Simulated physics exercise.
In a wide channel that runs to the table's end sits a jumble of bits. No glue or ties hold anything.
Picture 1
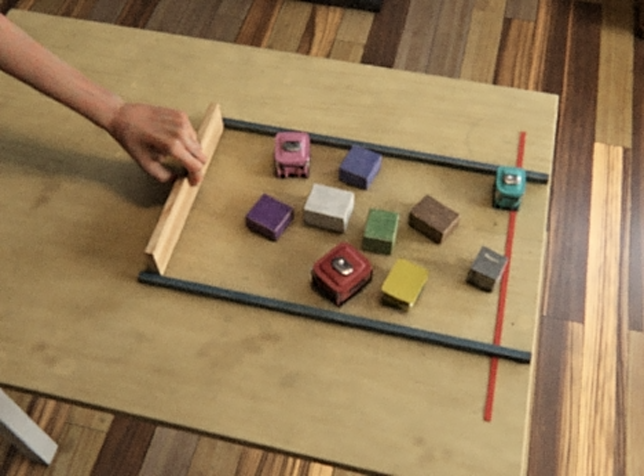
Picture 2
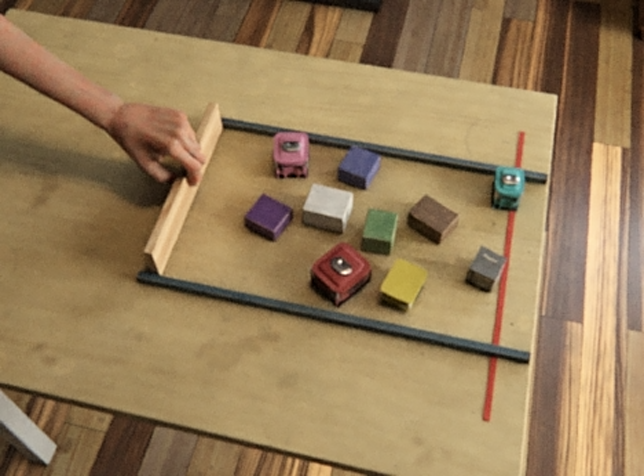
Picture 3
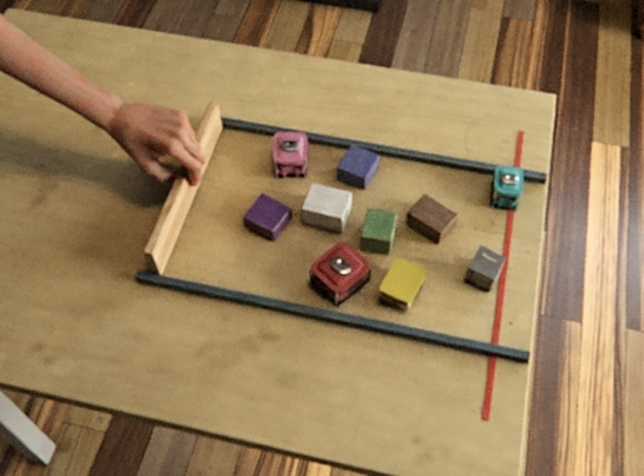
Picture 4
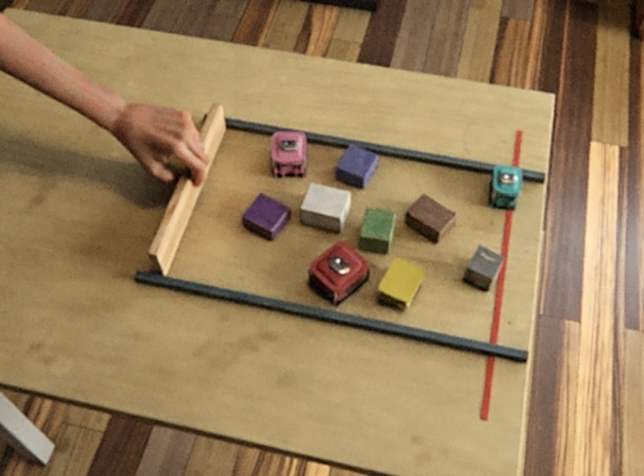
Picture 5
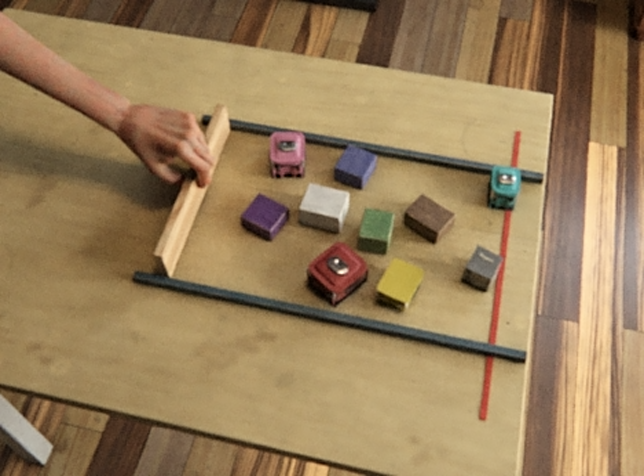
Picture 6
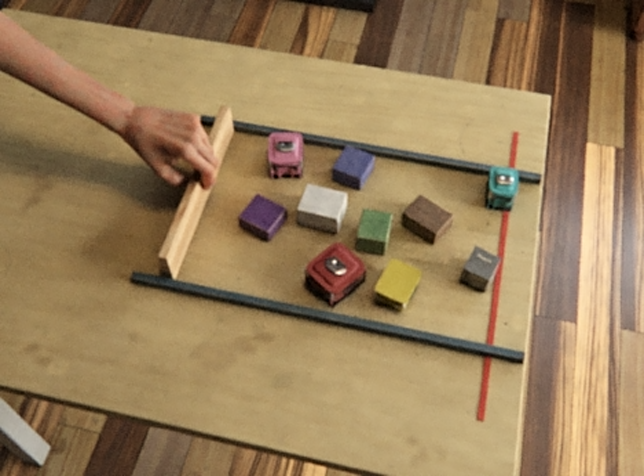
At the start, a hand grips a wooden board at the left of a channel between two dark rails, with colourful blocks and small cases scattered inside near a red line. The board stays almost still, then the hand slides it slightly right, while the scattered pieces stay in place, untouched.
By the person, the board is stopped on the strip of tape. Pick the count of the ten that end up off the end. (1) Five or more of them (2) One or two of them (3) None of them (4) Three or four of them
Five or more of them (1).
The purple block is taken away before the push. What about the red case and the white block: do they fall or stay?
So the red case is still there and the white block is still there.
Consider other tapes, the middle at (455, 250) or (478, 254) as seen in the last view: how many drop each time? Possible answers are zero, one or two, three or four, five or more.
In order: Either three or four and three to four.
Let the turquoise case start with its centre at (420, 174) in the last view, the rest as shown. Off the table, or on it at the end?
From that start the object does not stay.
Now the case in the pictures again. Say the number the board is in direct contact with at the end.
Number: 3.
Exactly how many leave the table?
Counted up, you get 7.
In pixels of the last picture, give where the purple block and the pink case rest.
The purple block at (520, 263), the pink case at (527, 200).
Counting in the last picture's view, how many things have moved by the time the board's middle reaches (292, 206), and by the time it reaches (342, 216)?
Tally: First 5; then 7.
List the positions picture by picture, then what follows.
The first frame shows turquoise case (509, 188); grey box (487, 269); brown block (434, 219); board (187, 185); tape (508, 258).
The second frame shows grey box (486, 269); purple block (269, 217).
The third frame shows brown block (432, 219); yellow case (402, 286).
The fourth frame shows turquoise case (505, 188); blue block (357, 167).
The fifth frame shows grey box (482, 269); white block (324, 208).
The sixth frame shows turquoise case (502, 189); grey box (480, 269); brown block (427, 219); board (199, 189); tape (501, 258).
Early on, none off yet; turquoise case at rest near (502, 189); grey box at rest near (480, 269); brown block at rest near (427, 219).
A while later, none off yet; turquoise case at rest near (502, 189); grey box moving near (484, 272); brown block travelled about its own width near (472, 221).
Further along, none off yet; turquoise case travelled about its own width near (535, 190); grey box travelled about its own width near (526, 286); brown block travelled well along near (541, 223).
Finally, the number that fall off is five or more; lost, white block, blue block, green block, yellow case, brown block, grey box and turquoise case.
